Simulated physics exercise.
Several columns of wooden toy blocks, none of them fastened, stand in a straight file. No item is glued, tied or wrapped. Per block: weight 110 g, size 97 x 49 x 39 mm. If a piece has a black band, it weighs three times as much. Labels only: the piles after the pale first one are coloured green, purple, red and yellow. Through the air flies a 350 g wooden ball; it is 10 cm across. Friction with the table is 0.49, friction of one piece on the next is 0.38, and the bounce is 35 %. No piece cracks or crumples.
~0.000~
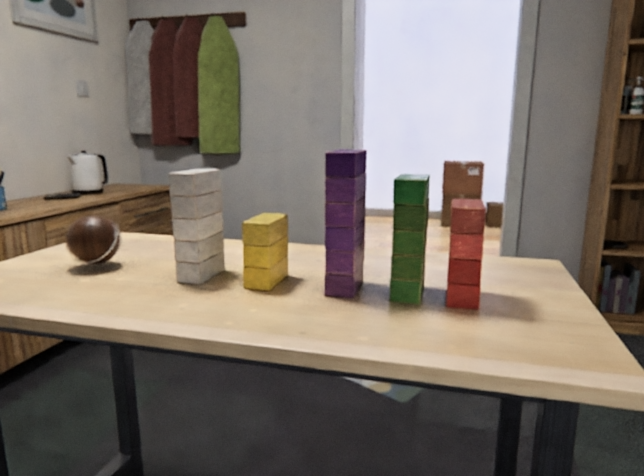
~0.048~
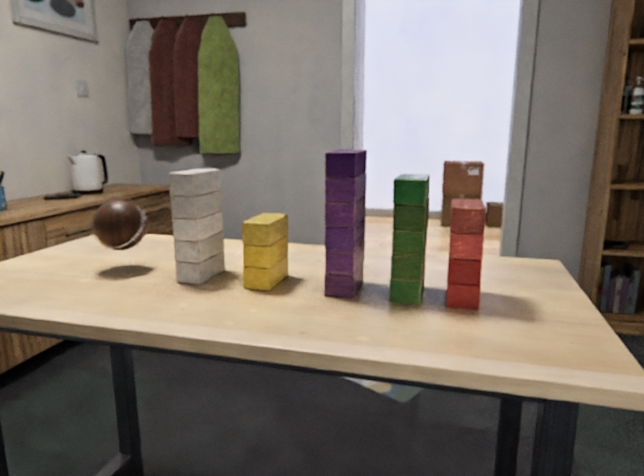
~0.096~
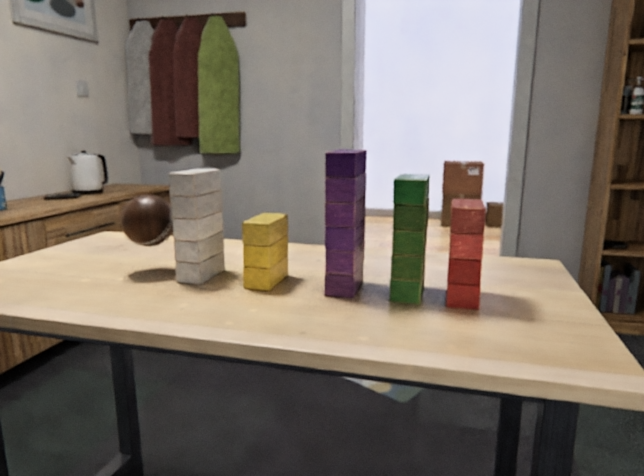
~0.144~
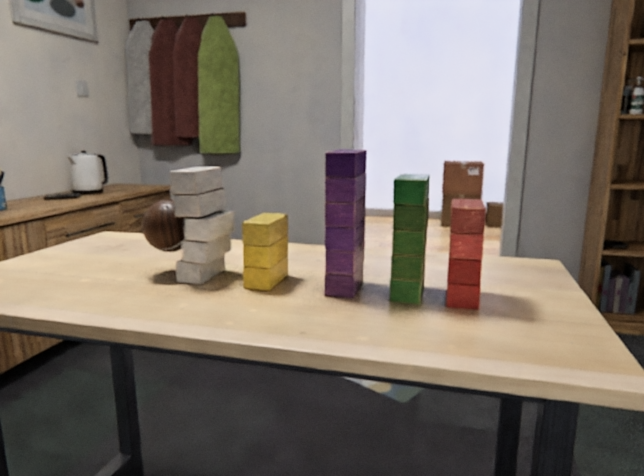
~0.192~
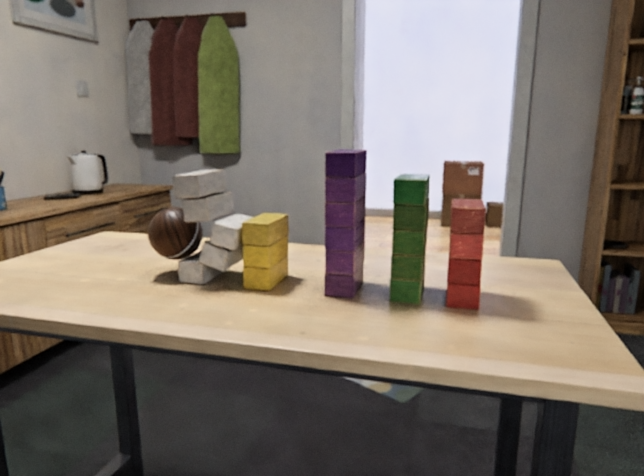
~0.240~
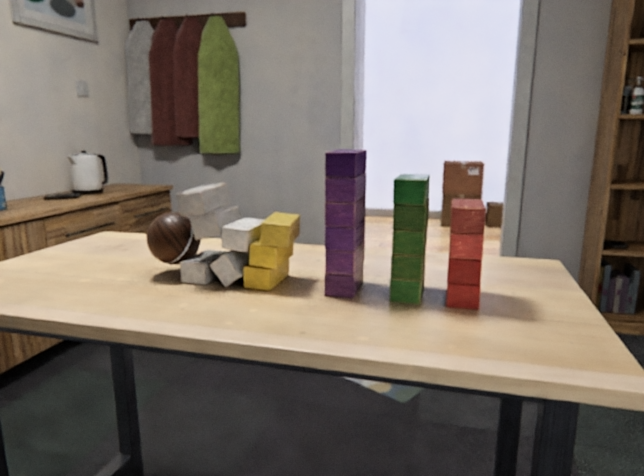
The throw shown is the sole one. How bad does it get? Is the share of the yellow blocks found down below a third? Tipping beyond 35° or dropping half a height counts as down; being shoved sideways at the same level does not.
No, it is above a third.
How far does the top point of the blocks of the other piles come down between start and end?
I'd put it at around 0 cm.
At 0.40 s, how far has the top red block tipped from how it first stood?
Roughly 0°.
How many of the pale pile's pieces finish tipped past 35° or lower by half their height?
4 of them.
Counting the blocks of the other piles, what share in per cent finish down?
About 10 per cent.
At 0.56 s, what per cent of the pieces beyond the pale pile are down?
By then, 10 per cent.
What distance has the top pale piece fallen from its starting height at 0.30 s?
8 cm.
After 0.30 s, 4 of the pale pile down; none of the 3 yellow blocks down (0 of 18 in all colours); top yellow block 14° from how it stood.
After 0.40 s, 4 of the pale pile down; 2 of the 3 yellow blocks down (2 of 18 in all colours); top yellow block 10° from how it stood, 30 mm lower.
After 0.56 s, 4 of the pale pile down; 2 of the 3 yellow blocks down (2 of 18 in all colours); top yellow block 16° from how it stood, 44 mm lower; top purple block 6 mm from its place.
In the end (1.4 s), 4 of the pale pile down; 2 of the 3 yellow blocks down (2 of 18 in all colours); top yellow block 19° from how it stood, 45 mm lower; top red block unmoved. That is 67 per cent. From the last view, middles, top yellow block near (321, 257), top red block near (467, 215).
